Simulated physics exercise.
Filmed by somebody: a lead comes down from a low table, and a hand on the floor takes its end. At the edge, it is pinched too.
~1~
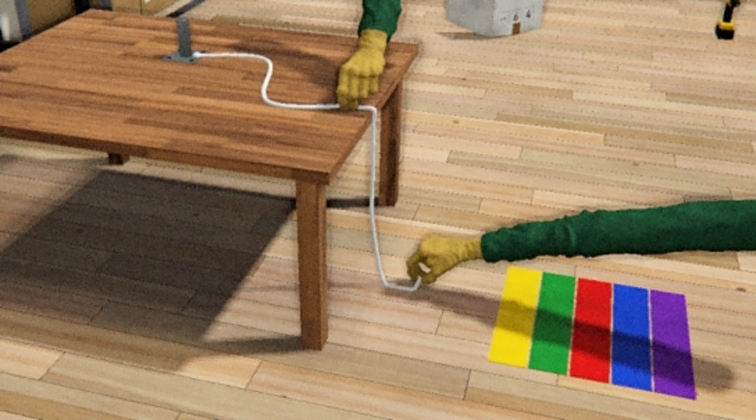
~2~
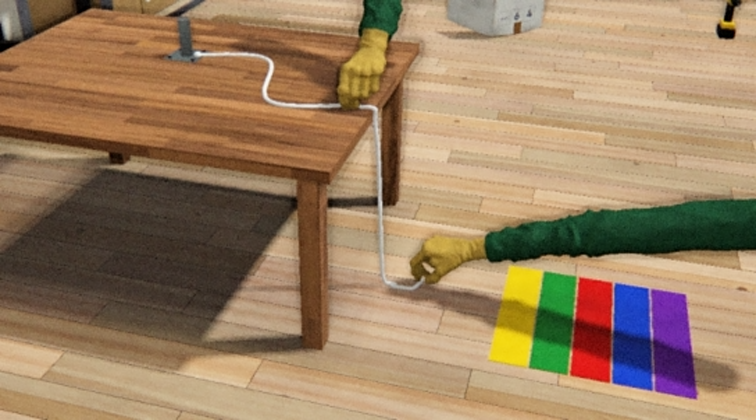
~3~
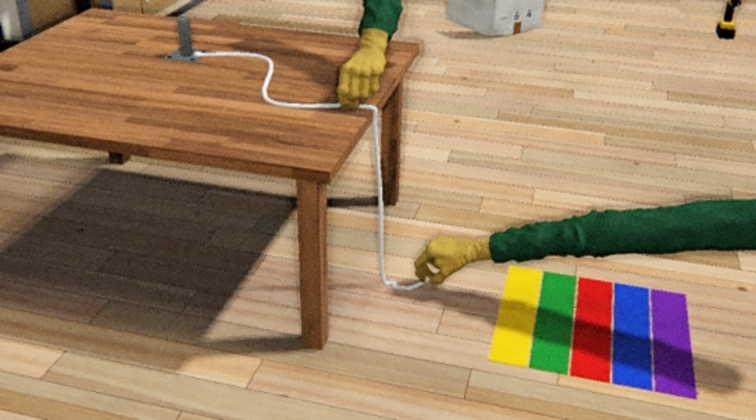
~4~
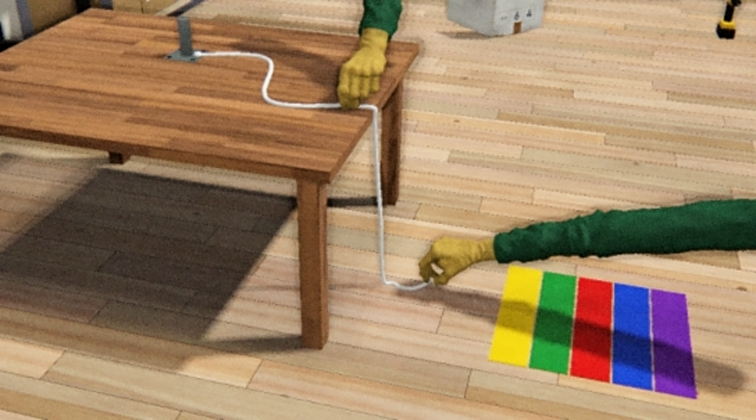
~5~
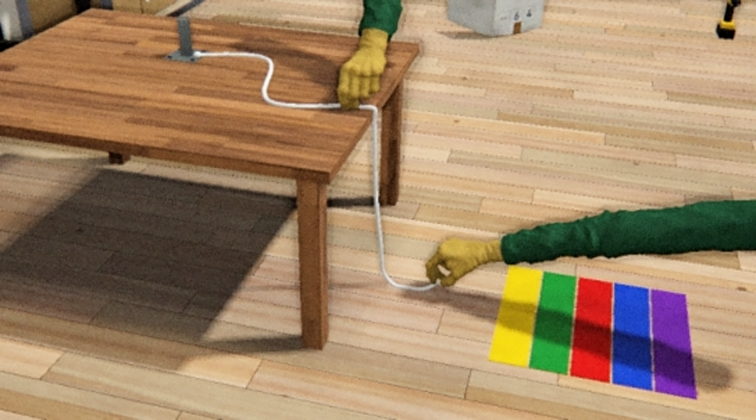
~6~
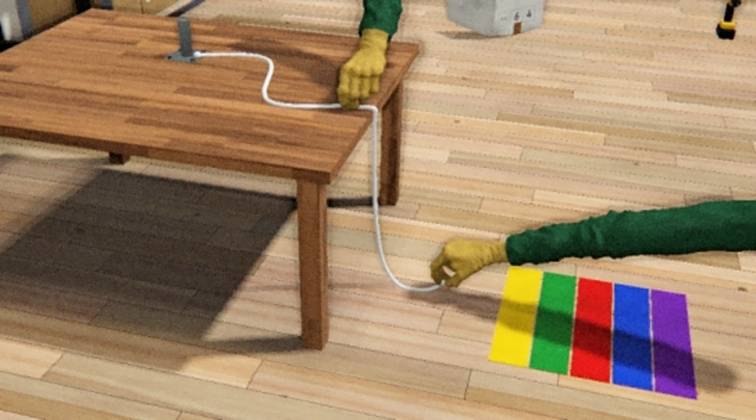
We see a white cord running across a low wooden table and down over its edge, pinched there by one gloved hand, while another gloved hand near the floor slowly draws its end slightly right, toward the coloured stripes.
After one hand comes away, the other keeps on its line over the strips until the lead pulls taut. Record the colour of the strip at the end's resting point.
Resting point: Blue strip.
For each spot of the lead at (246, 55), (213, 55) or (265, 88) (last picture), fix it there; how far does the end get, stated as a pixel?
Going through the tries, I'd expect close to (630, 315), (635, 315) and lastly (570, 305).
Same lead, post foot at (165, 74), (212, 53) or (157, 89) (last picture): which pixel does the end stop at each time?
Try 1 about (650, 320), try 2 about (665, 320), try 3 about (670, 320).
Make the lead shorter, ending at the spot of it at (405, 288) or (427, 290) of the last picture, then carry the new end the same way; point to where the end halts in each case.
First (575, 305), then (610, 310).
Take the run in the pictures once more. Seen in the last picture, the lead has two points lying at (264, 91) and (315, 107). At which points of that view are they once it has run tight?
Point one to (328, 88), point two to (394, 116).
A little later, end near (568, 303); over green.
Next, end near (613, 311); over red.
When it is tight, end near (640, 316); over blue. The blue one.
